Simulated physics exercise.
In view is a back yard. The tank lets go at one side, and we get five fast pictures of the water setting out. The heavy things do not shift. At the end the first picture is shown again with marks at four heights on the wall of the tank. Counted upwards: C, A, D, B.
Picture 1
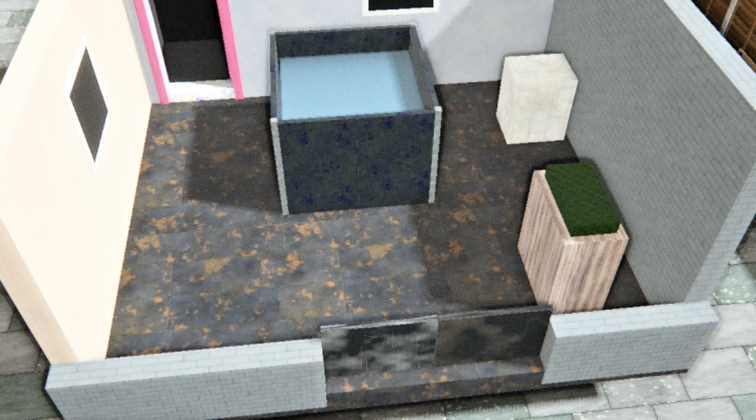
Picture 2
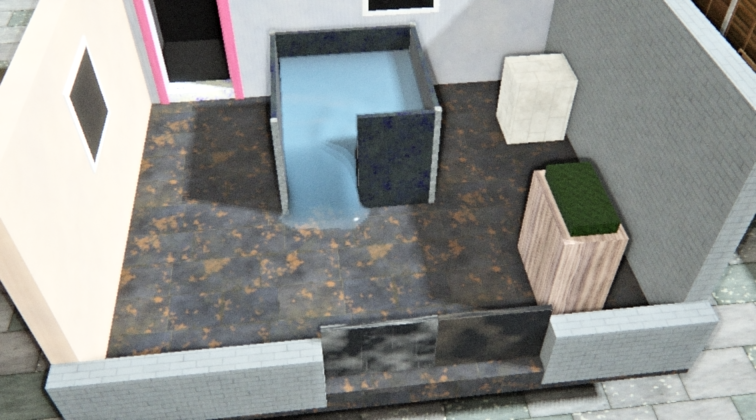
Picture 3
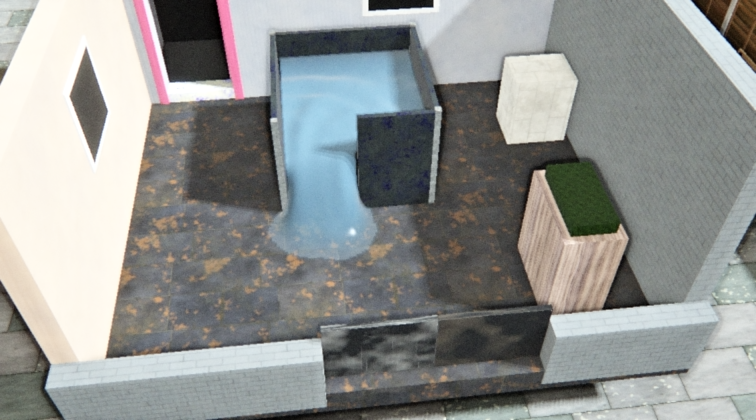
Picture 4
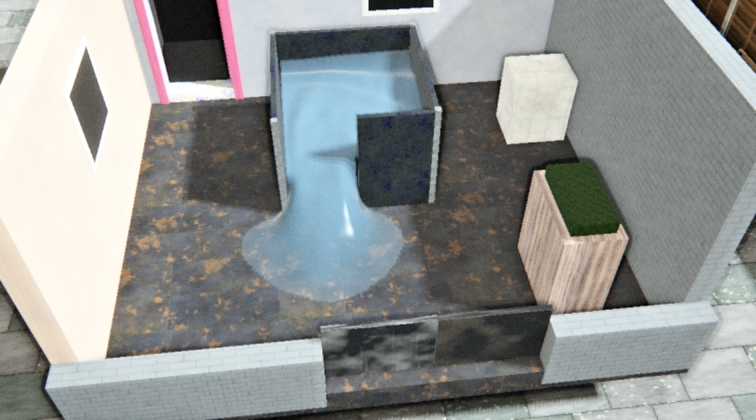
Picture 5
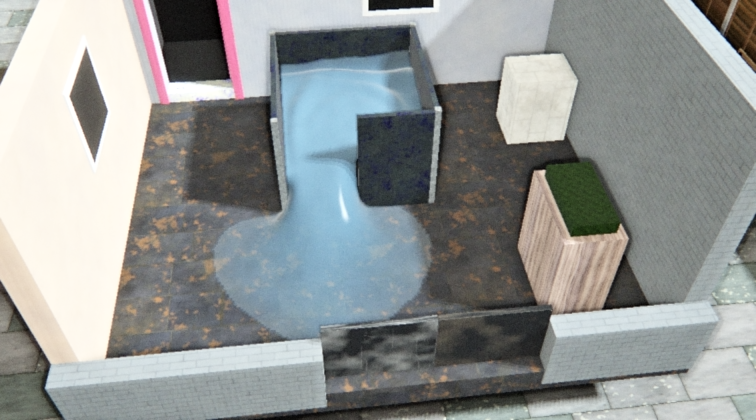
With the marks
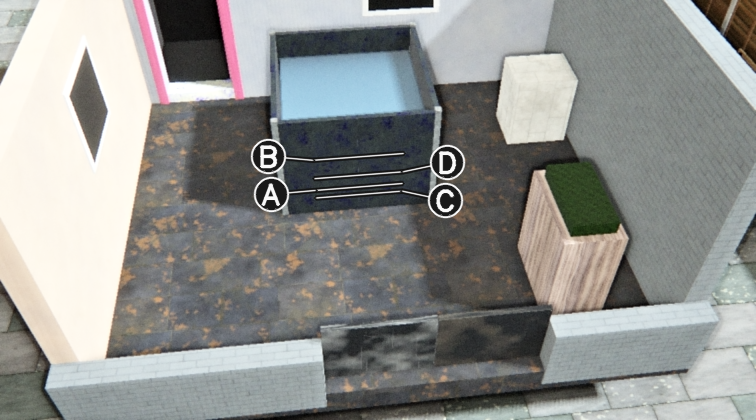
Water sat still in a dark tank in a back yard until the left part of its front opened, then it poured out through the gap and spread across the blotchy ground toward the low front wall.
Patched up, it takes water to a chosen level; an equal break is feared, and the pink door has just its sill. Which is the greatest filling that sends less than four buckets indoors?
Level B just does it.
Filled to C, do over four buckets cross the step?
No, not at all.
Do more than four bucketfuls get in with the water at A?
No, that is safe.
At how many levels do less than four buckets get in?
All of them.
On the marked copy, A at (359, 186); B at (358, 156); C at (359, 194); D at (358, 175); from the bottom up C, A, D, B.
Choosing A, nothing gets over.
Choosing B, a bucket or two gets in.
Choosing C, nothing gets over.
Choosing D, nothing gets over.
